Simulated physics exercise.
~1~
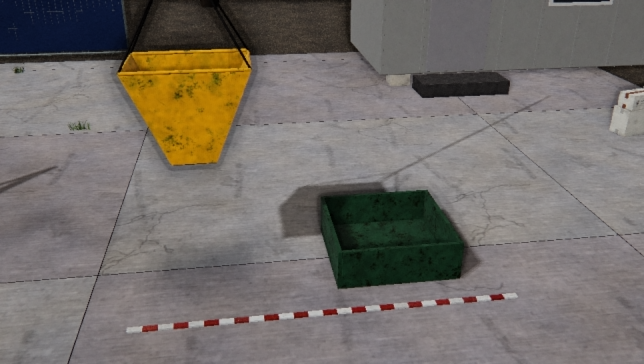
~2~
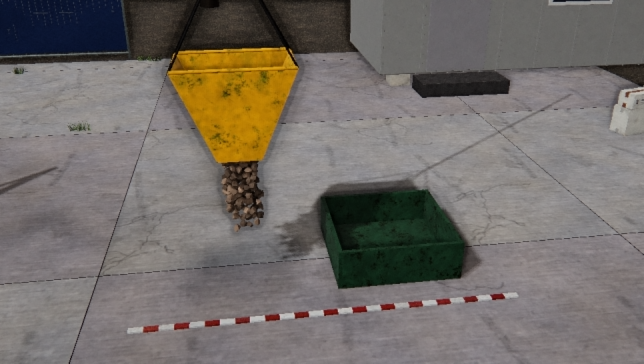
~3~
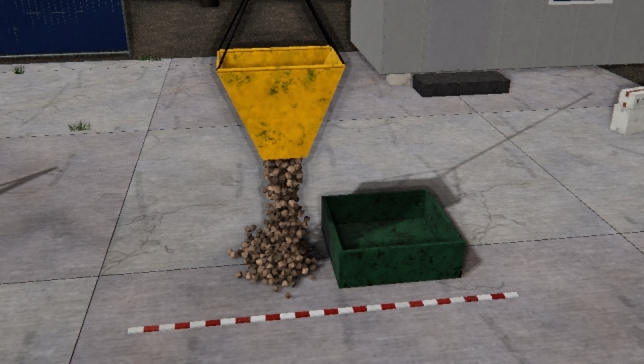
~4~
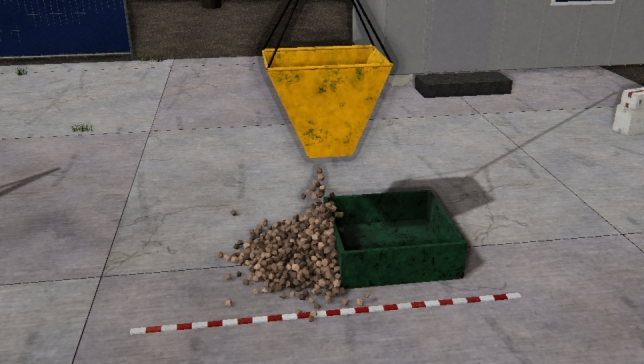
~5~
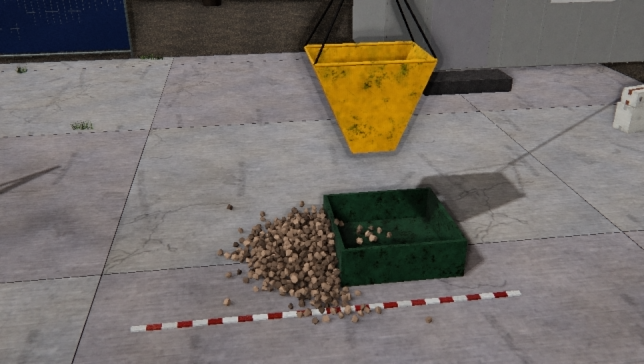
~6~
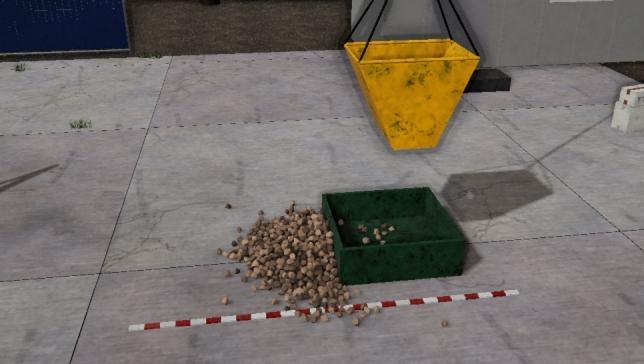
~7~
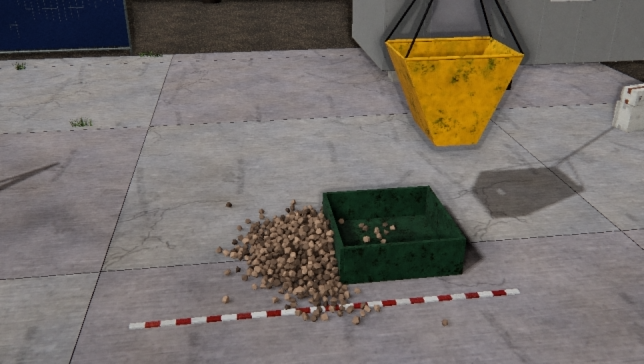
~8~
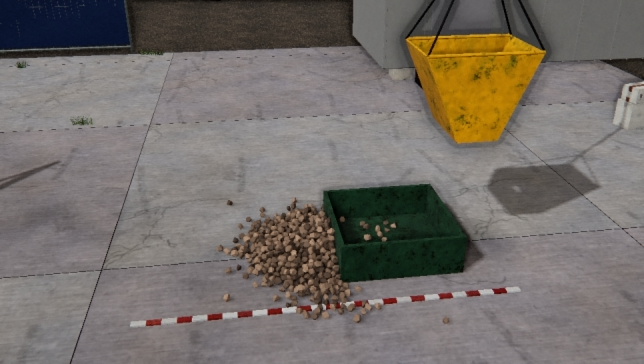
A yellow hopper moves right, spilling stones mostly left of a green bin, few landing inside.
